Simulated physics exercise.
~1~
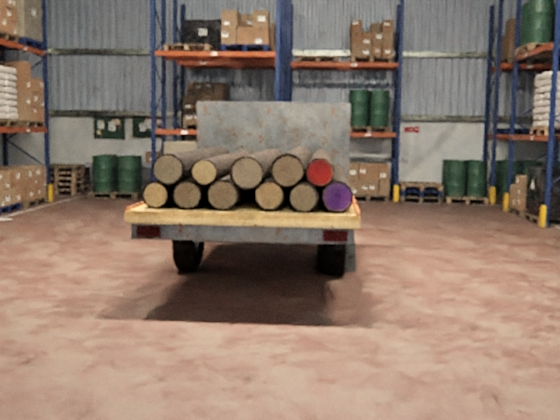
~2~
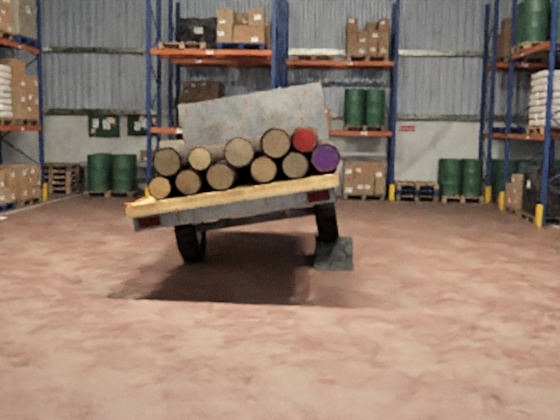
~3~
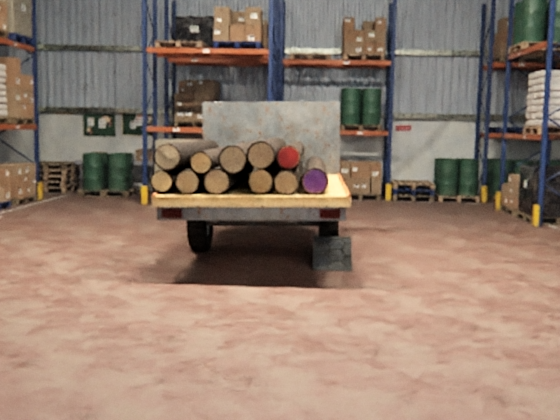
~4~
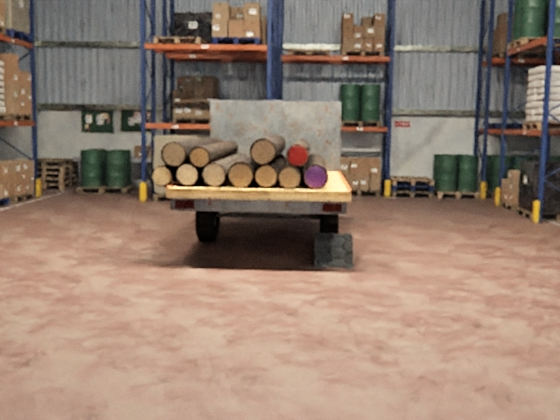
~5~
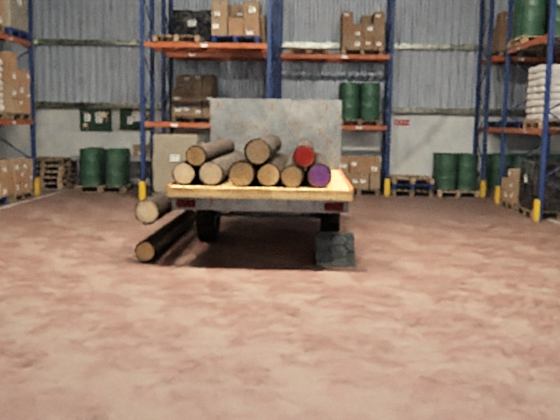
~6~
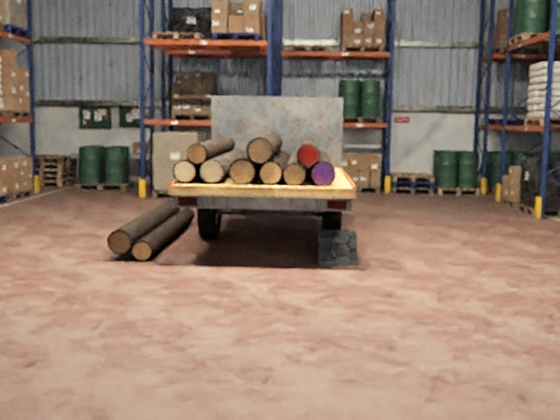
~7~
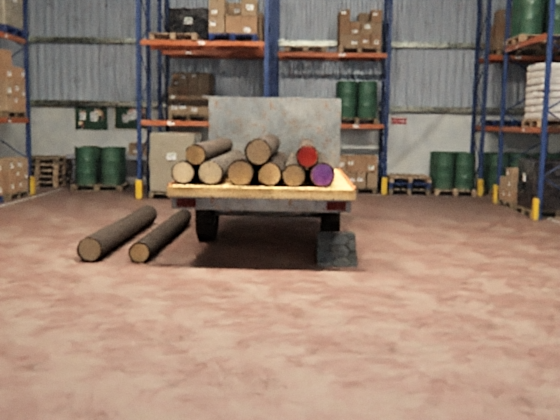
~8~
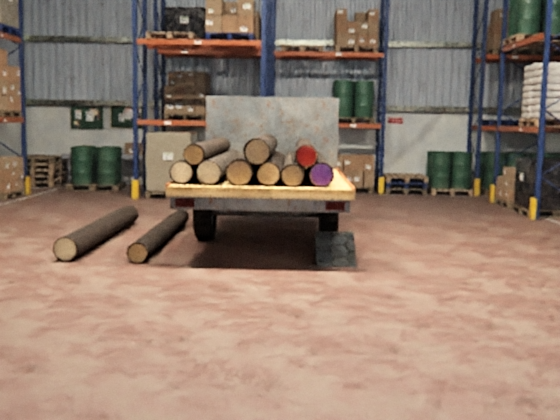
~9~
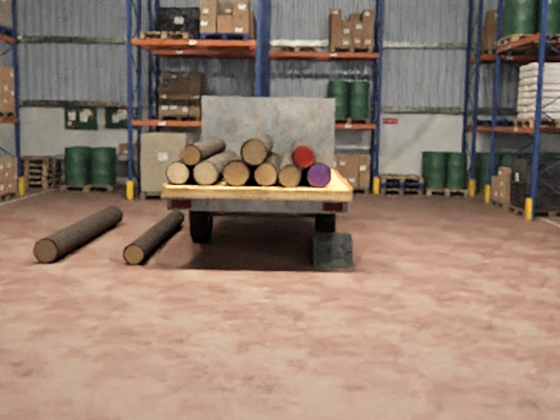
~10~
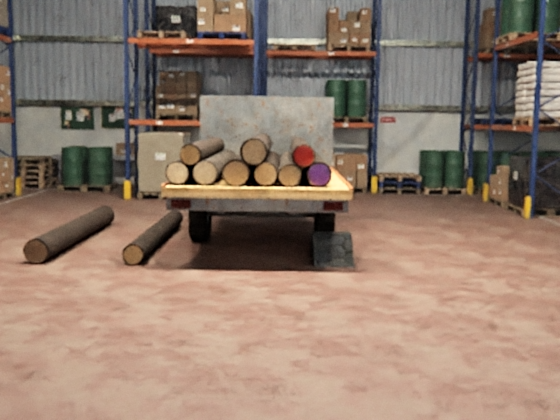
Two plain poles rolled off the left side of a loaded trailer after its right wheel rode up over a block and tilted the deck, then settled on the warehouse floor, while the red and purple poles stayed aboard with the rest.
